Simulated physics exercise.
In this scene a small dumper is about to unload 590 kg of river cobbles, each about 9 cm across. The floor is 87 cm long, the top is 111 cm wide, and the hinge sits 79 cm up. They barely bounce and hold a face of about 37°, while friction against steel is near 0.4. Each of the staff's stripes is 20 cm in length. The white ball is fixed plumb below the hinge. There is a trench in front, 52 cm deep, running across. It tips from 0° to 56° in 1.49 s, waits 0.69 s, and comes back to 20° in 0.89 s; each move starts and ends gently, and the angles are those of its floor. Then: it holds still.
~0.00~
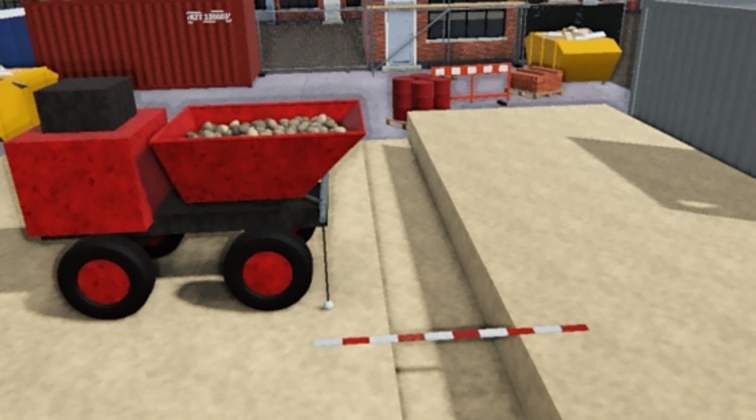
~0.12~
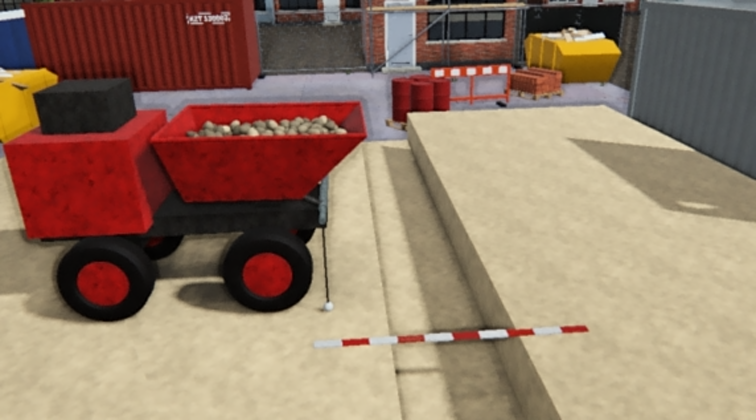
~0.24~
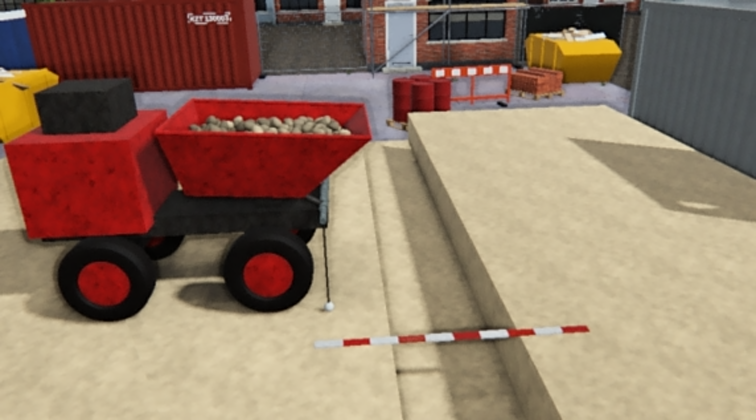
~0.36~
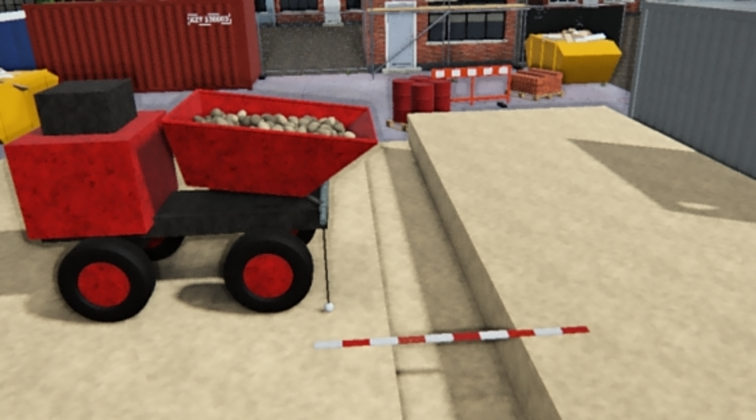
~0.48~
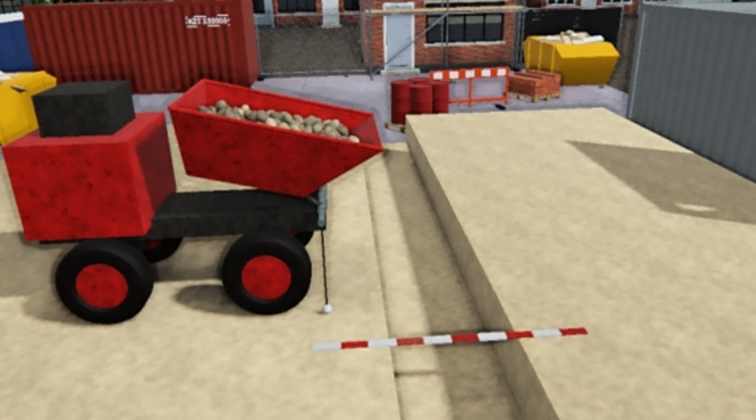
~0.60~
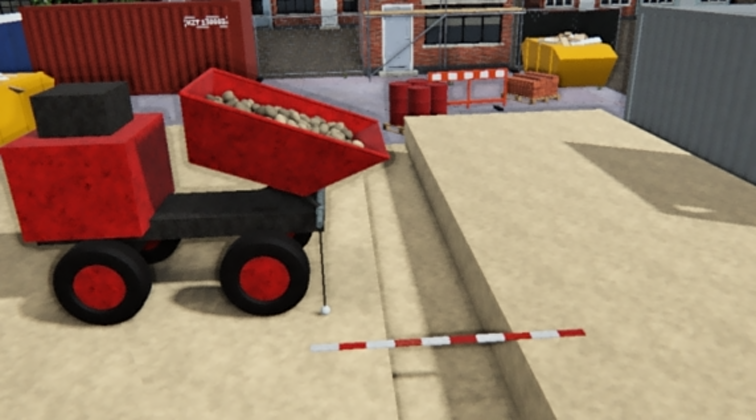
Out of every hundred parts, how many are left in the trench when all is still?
Near 55 in every hundred.
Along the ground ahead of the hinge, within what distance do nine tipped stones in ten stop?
About 130 cm.
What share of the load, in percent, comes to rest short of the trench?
0 per cent or so.
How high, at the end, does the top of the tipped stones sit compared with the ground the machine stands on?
Roughly 10 cm above the ground.
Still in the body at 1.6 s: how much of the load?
Near 95 in a hundred.
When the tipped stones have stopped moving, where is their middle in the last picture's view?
Roughly (452, 318), I'd say.
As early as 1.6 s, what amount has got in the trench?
Around 5 per cent of it.
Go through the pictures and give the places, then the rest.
Lip at (365, 134), floor tilted 0°, highest stones at (282, 125), in the first picture.
Lip at (367, 136), floor tilted 1°, highest stones at (272, 127); the stones move at 0.2 m/s on average, in the second picture.
Lip at (371, 138), floor tilted 4°, highest stones at (254, 124); the stones move at 0.3 m/s on average, in the third picture.
Lip at (378, 143), floor tilted 8°, highest stones at (247, 120); the stones move at 0.5 m/s on average, in the fourth picture.
The body is at 14°, its lip at (383, 150); the top of the load is at (227, 113); the stones move at 0.6 m/s on average, in the fifth picture.
The body is at 20°, its lip at (389, 158); the top of the load is at (224, 103); the stones move at 0.6 m/s on average, in the sixth picture.
After 1.1 s the floor is at 47°; 100 % in the body; the foremost stones are at (382, 165).
After 1.6 s the floor is at 56°; 94 % in the body, 6 % in the trench; the foremost stones are at (442, 218).
After 3.5 s the floor is at 20°; 38 % in the body, 57 % in the trench, 5 % past the trench; the foremost stones are at (589, 259).
After 6.2 s the floor is at 20°; 38 % in the body, 57 % in the trench, 5 % past the trench; the foremost stones are at (589, 259).
